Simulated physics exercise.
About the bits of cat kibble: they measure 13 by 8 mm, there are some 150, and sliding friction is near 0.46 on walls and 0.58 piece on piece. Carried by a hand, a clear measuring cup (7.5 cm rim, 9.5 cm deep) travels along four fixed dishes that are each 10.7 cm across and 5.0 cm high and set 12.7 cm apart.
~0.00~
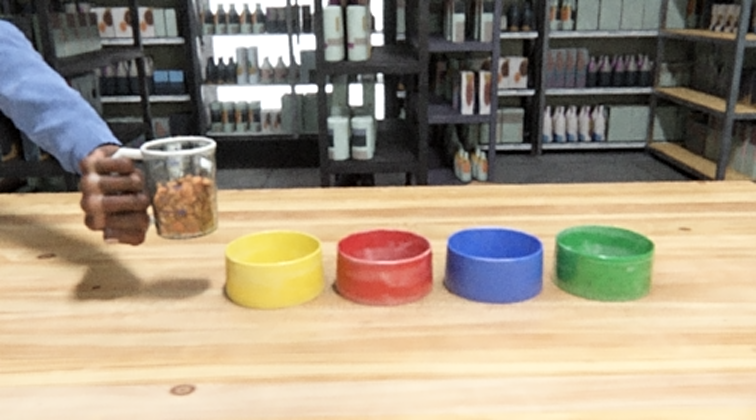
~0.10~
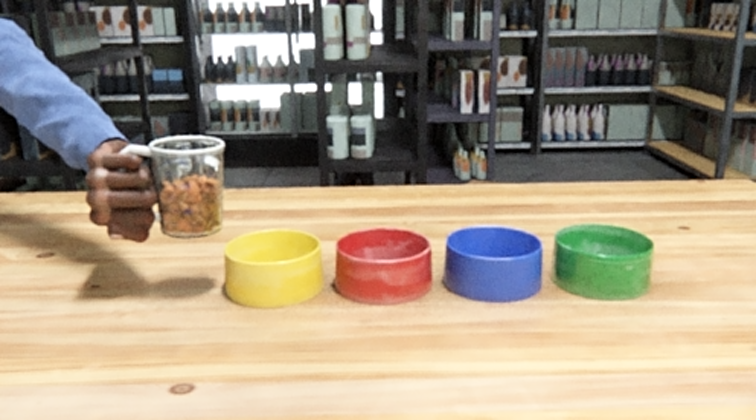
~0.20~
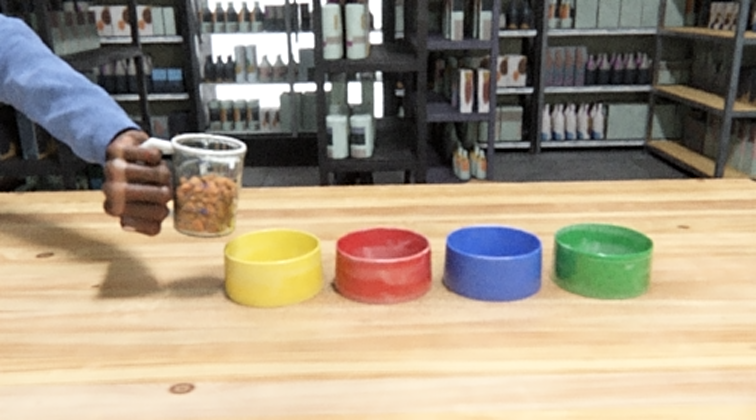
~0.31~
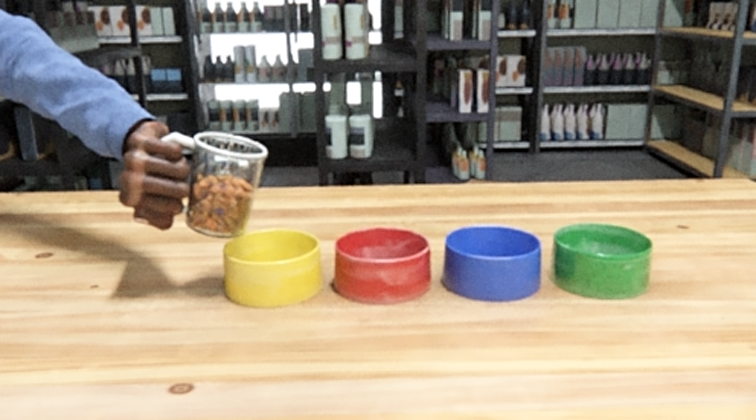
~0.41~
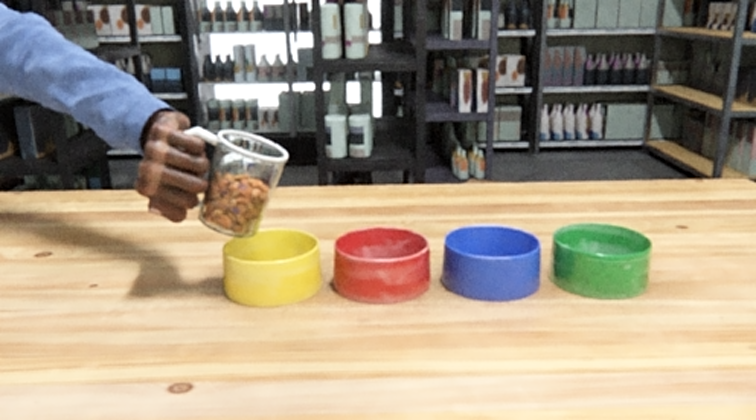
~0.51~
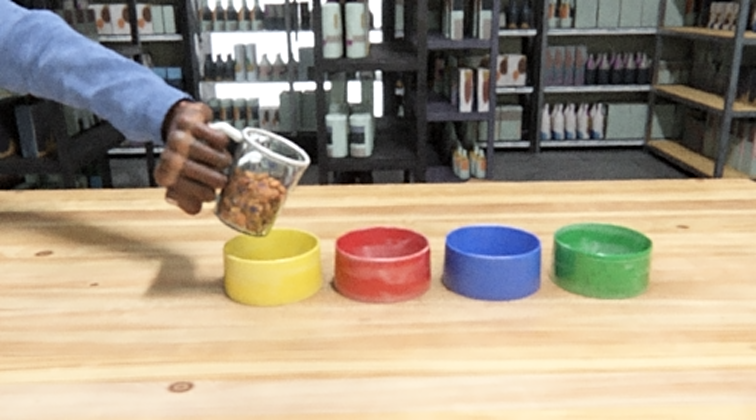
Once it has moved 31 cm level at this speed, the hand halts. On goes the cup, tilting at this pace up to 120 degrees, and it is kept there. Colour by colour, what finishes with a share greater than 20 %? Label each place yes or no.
Red dish: No. Blue dish: Yes. Green dish: No. Yellow dish: No. Counter: No.
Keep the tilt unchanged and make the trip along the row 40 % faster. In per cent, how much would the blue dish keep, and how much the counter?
Shares - blue 100, counter 0.
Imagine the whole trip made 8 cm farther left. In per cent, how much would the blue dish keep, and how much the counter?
Shares - blue 10 / counter 50.
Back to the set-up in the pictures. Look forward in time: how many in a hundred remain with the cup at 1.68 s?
About 100 per cent.
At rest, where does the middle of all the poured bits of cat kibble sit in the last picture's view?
I'd put it at about (497, 265).
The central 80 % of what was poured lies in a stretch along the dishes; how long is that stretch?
I'd estimate close to 6 cm.
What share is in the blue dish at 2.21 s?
80 %.
Then, at 1.21 s, tilt 71 degrees; cup holds 100 %.
After 1.68 s, tilt 100 degrees; cup holds 100 %.
Then, at 2.21 s, tilt 120 degrees; cup holds 20 %, blue 80 %.
In the end, at 3.0 s, red 0 %, blue 100 %, green 0 %, yellow 0 %, counter 0 %.
